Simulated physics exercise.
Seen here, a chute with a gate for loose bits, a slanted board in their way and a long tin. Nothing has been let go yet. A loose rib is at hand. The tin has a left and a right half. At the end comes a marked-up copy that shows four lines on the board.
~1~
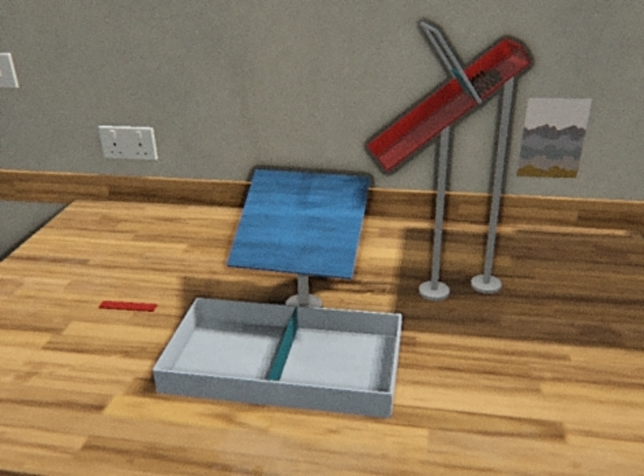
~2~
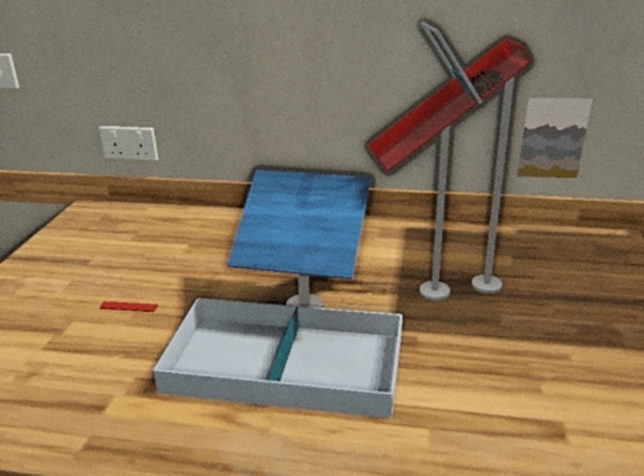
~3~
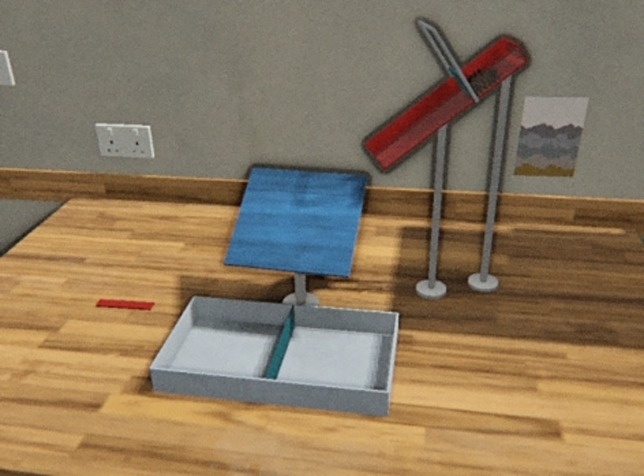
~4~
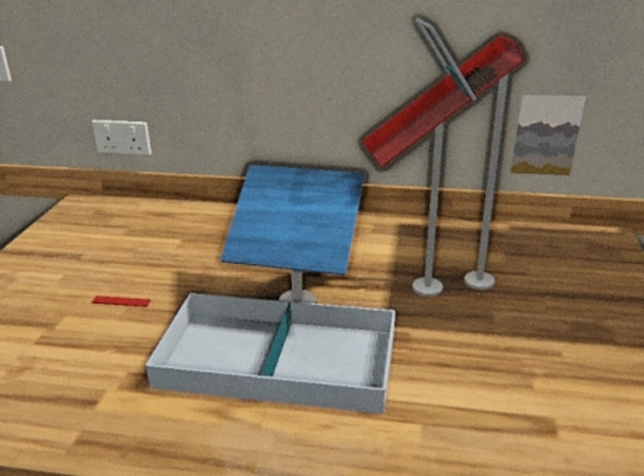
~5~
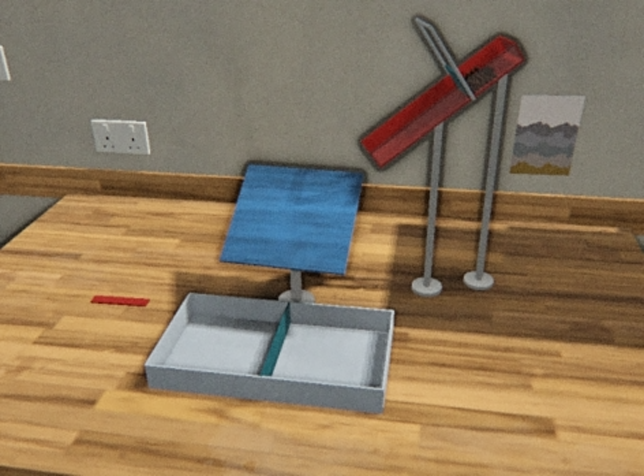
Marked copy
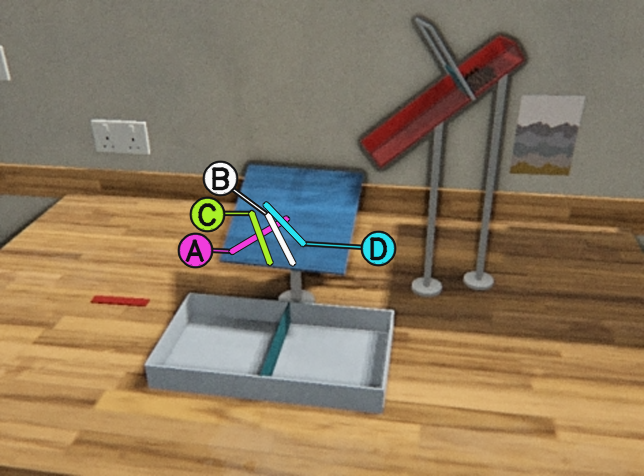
The view shifted very slightly, but nothing on the wooden worktop moved: the raised red chute held dark bits behind its grey gate, near a slanted blue board and a divided grey tin.
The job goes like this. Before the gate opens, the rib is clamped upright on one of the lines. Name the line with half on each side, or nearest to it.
Line C.
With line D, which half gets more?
More lands on the right.
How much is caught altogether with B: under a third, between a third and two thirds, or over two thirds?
It is over two thirds.
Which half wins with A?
Left.
On the marked copy, line A from (286, 218) to (232, 251); line B from (268, 215) to (292, 263); line C from (251, 213) to (269, 262); line D from (266, 204) to (303, 243).
For line A, of what is caught, almost all in the left half, about a tenth in the right.
For line B, of what is caught, about a tenth in the left half, almost all in the right.
For line C, of what is caught, roughly half in the left half, roughly half in the right.
For line D, of what is caught, about a tenth in the left half, almost all in the right.
